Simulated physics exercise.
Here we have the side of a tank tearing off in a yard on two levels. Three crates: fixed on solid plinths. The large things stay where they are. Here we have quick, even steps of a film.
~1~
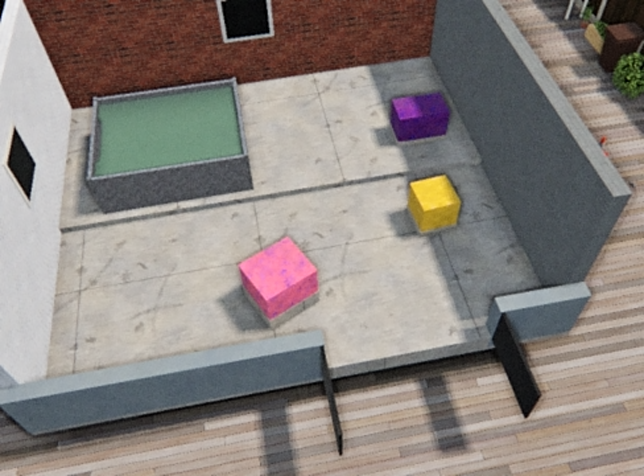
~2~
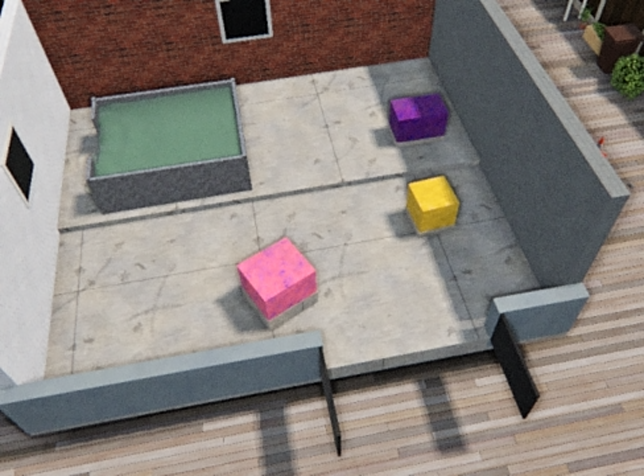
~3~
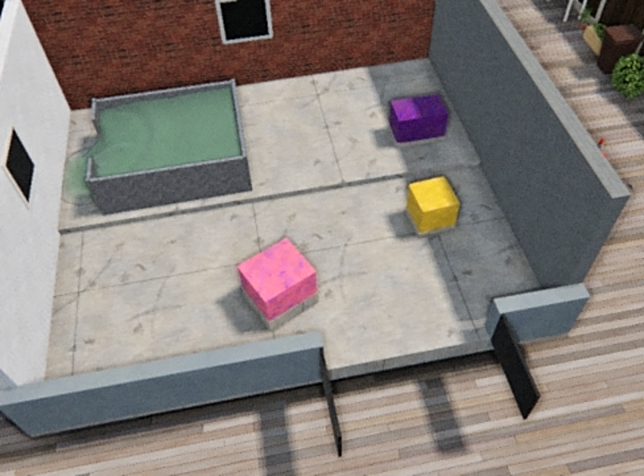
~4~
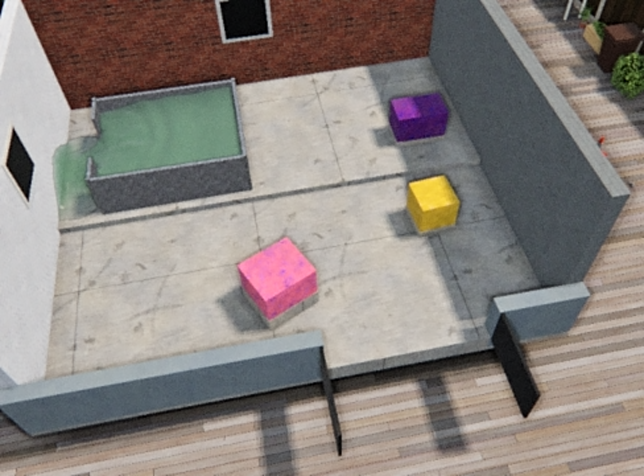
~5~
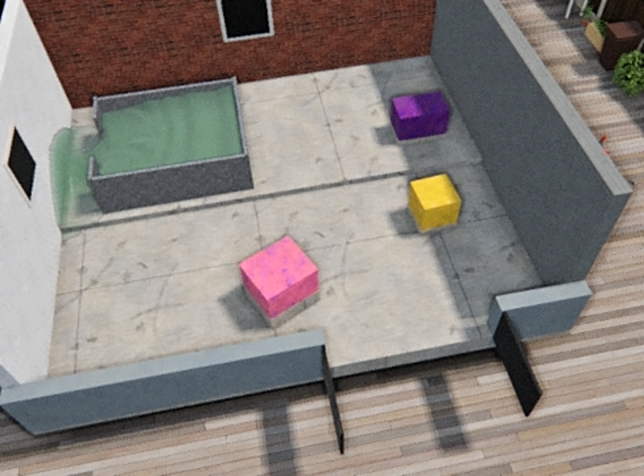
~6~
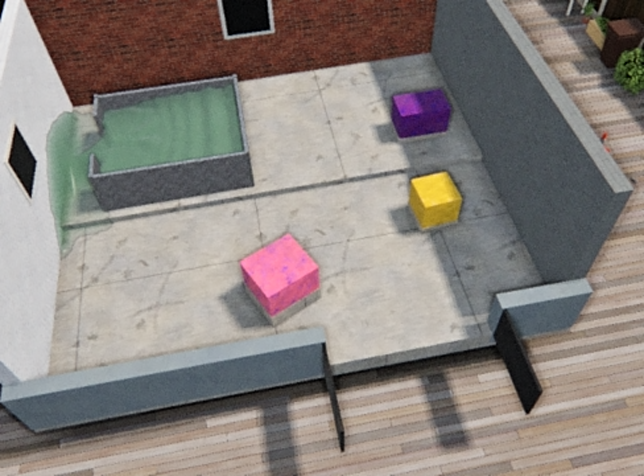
To begin with, a walled tank of green water sits whole and still in a paved yard with pink, yellow and purple crates. Then its left side gives way, and water pours through the gap, spreading over the paving beside the white wall while ripples cross the tank and the crates stay put.
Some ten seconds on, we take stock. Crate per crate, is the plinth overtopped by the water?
Yellow crate - not overtopped, pink crate - not overtopped, purple crate - overtopped.
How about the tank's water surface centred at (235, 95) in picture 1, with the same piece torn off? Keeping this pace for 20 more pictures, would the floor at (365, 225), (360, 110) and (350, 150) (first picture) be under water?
First unwetted; next unwetted; last unwetted.
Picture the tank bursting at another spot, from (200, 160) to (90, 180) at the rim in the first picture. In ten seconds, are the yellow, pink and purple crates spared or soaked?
Result: Yellow crate gets overtopped, pink crate gets overtopped, purple crate is left untouched.
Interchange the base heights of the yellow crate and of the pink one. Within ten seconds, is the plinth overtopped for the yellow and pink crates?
Taking them in turn, the yellow crate stays clear, then the pink crate is drenched.
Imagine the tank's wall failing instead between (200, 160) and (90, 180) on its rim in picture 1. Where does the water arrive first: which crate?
The pink crate.
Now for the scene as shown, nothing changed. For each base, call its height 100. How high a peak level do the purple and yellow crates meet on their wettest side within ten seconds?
Roughly 160 and 70 per cent respectively.
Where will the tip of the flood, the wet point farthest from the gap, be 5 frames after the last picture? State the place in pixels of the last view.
Somewhere near (49, 381).
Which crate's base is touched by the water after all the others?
Crate: The yellow crate.
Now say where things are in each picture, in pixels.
The tank at (168, 129) is whole and still, in the first frame.
Water pours out at (103, 161) and has run to a hidden place, in the second frame.
Water pours out at (104, 163) and has run to (69, 160), in the third frame.
The front is at (68, 143), out from the gap at (104, 163), in the fourth frame.
The front is at (71, 129), out from the gap at (105, 161), in the fifth frame.
Water pours out at (106, 158) and has run to (73, 113), in the sixth frame.
A moment on, water covers 15 % of the floor; the yellow crate not reached, the pink crate not reached, the purple crate not reached.
Next, water covers 30 % of the floor; the yellow crate not reached, the pink crate not reached, the purple crate not reached.
Then, water covers 50 % of the floor; the yellow crate not reached, the pink crate water round its plinth, the purple crate not reached.
Later, water covers 80 % of the floor; the yellow crate water round its plinth, the pink crate water round its plinth, the purple crate water round its plinth.
In the end, water covers 95 % of the floor; the yellow crate stayed above the water, the pink crate stayed above the water, the purple crate was topped.
